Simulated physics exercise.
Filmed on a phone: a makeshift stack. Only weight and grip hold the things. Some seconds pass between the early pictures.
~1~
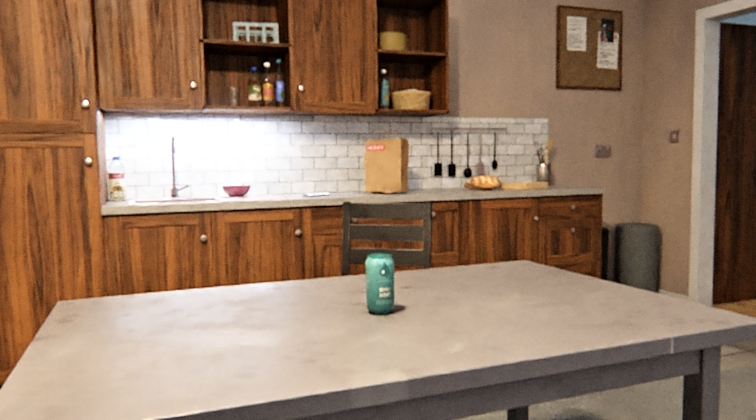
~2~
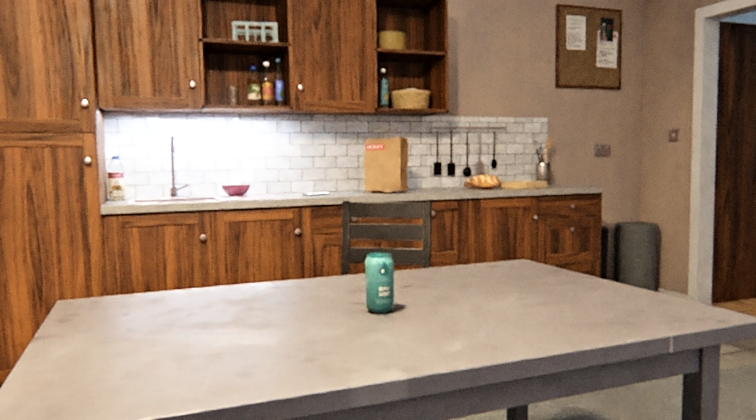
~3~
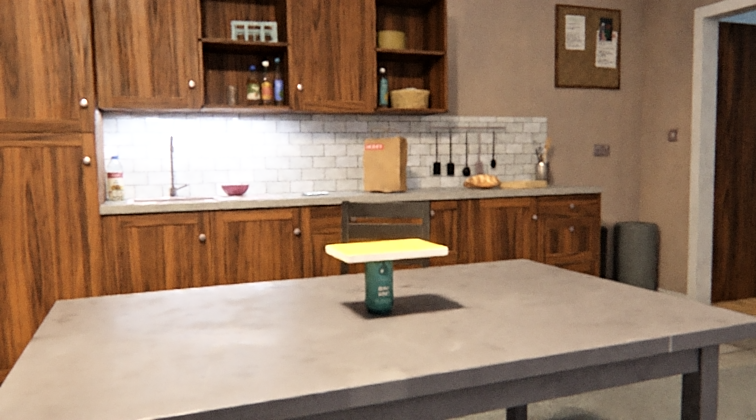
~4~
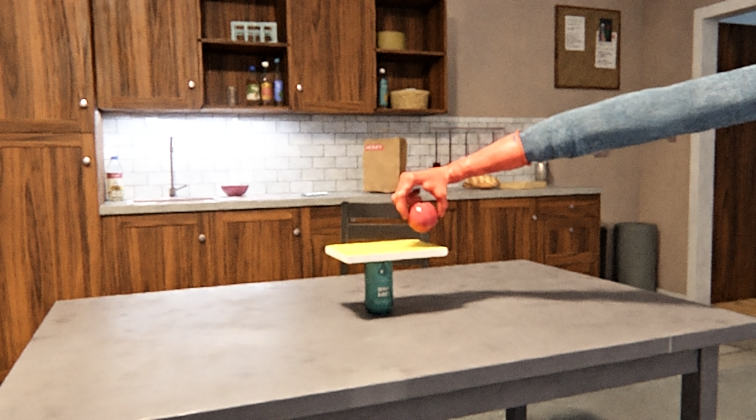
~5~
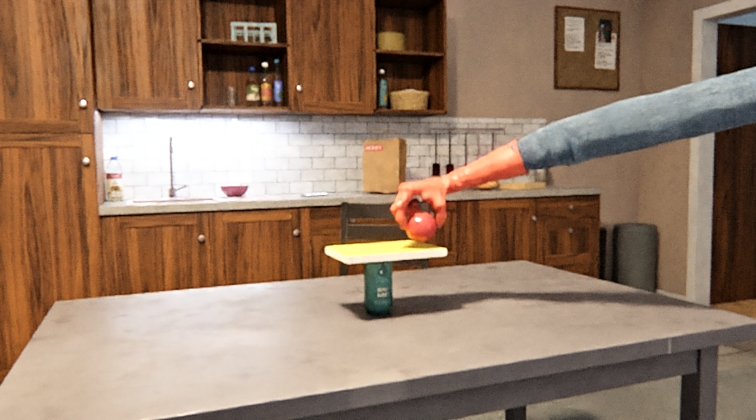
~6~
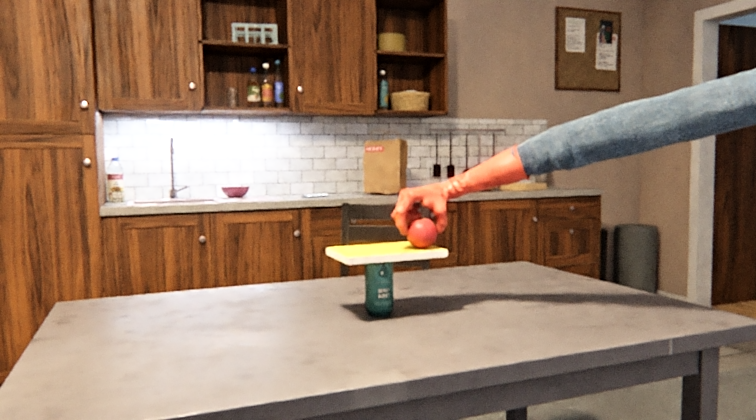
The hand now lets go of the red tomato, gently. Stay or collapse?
As it turns out, it comes apart.
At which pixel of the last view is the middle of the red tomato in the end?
At about (445, 297).
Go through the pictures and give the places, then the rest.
In the first picture, the last thing is not in view yet.
In the second picture, the last thing is not in view yet.
In the third picture, the last thing is not in view yet; yellow book (386, 250).
In the fourth picture, coming down; red tomato (422, 217); yellow book (385, 250).
In the fifth picture, coming down; red tomato (421, 227); yellow book (385, 251).
In the sixth picture, in place under the hand; red tomato (422, 233); yellow book (386, 252).
Then, 0.40 s after the last picture, red tomato now fallen; yellow book tipped 66° from how it was.
Then, 0.50 s after the last picture, yellow book on its side.
Then, 0.60 s after the last picture, red tomato resting near (444, 298).
Then, 0.90 s after the last picture, yellow book now fallen.
At rest, fallen, yellow book and red tomato; turquoise can in place. Seen from the same camera at the end, red tomato near (445, 298). The stack gives way.
